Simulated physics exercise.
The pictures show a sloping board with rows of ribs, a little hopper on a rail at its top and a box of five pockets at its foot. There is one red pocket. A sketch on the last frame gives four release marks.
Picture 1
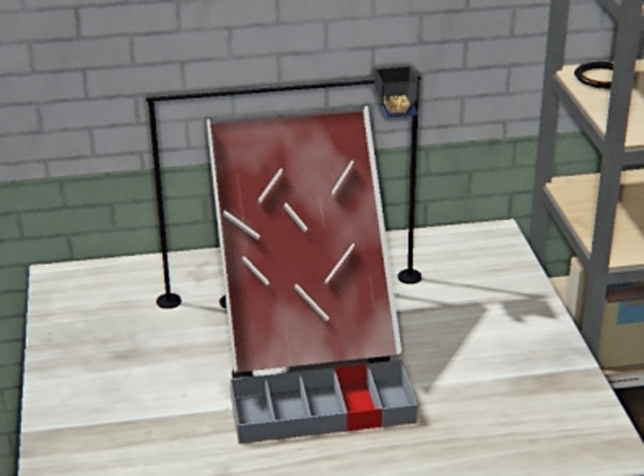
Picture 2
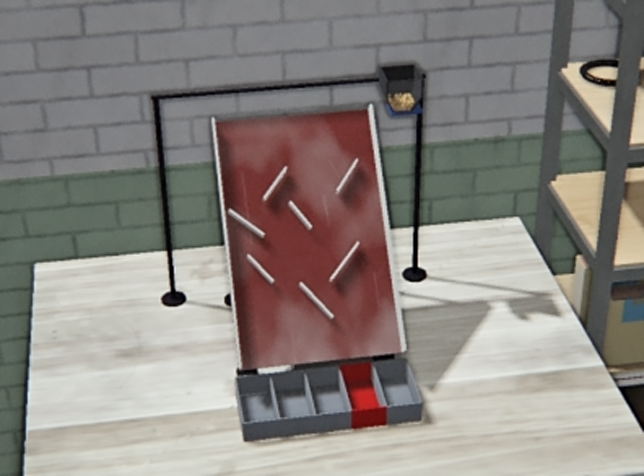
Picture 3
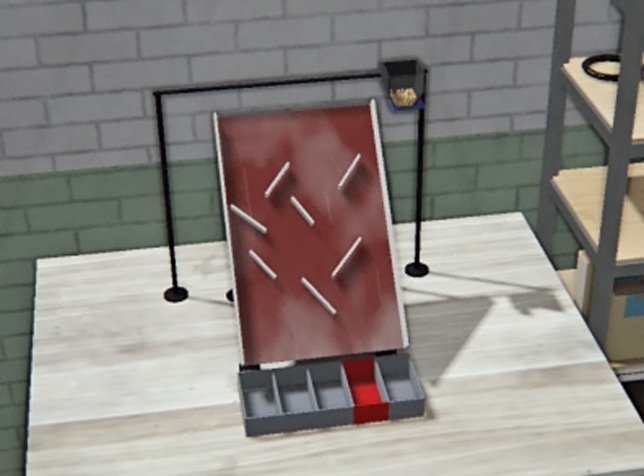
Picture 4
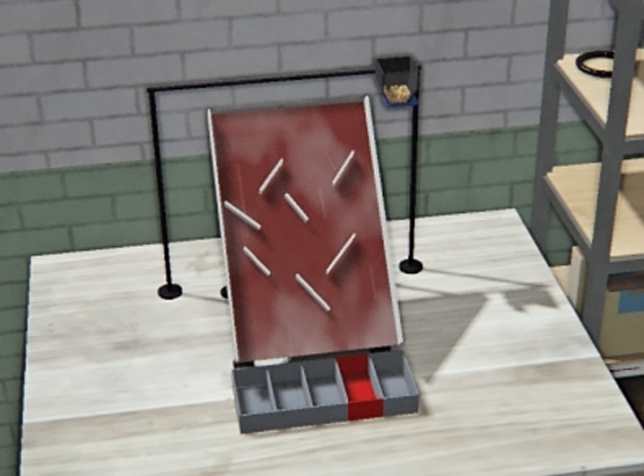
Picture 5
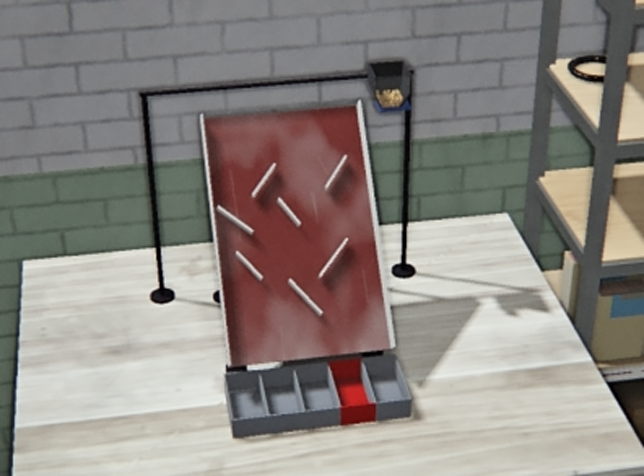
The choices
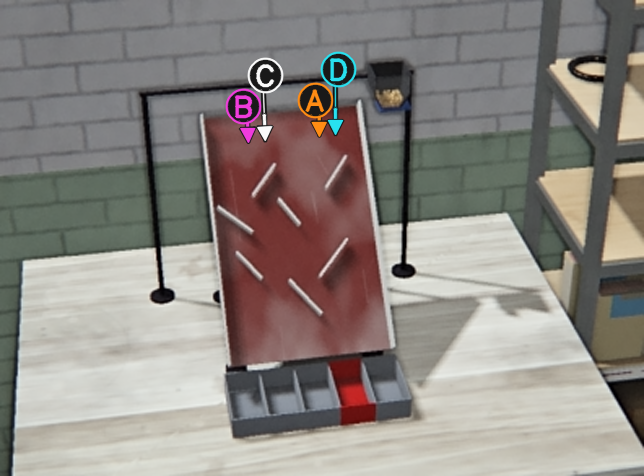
Camera drifting slightly around a motionless tilted red board with pale ribs, a small filled hopper above and five pockets below.
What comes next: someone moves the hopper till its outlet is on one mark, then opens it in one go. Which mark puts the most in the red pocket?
Mark A does it best.
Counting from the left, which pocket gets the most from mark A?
The fourth from the left.
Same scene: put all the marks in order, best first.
A, D, C, B.
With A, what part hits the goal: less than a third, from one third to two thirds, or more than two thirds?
More than two thirds.
On the marked copy, mark A meets the board at (319, 131); mark B meets the board at (248, 137); mark C meets the board at (265, 135); mark D meets the board at (335, 129).
With A, the larger part in the red pocket, roughly a quarter in other pockets.
With B, roughly a quarter in the red pocket, the larger part in other pockets.
With C, roughly a third in the red pocket, roughly two thirds in other pockets, just a few outside the box.
With D, roughly half in the red pocket, roughly half in other pockets.
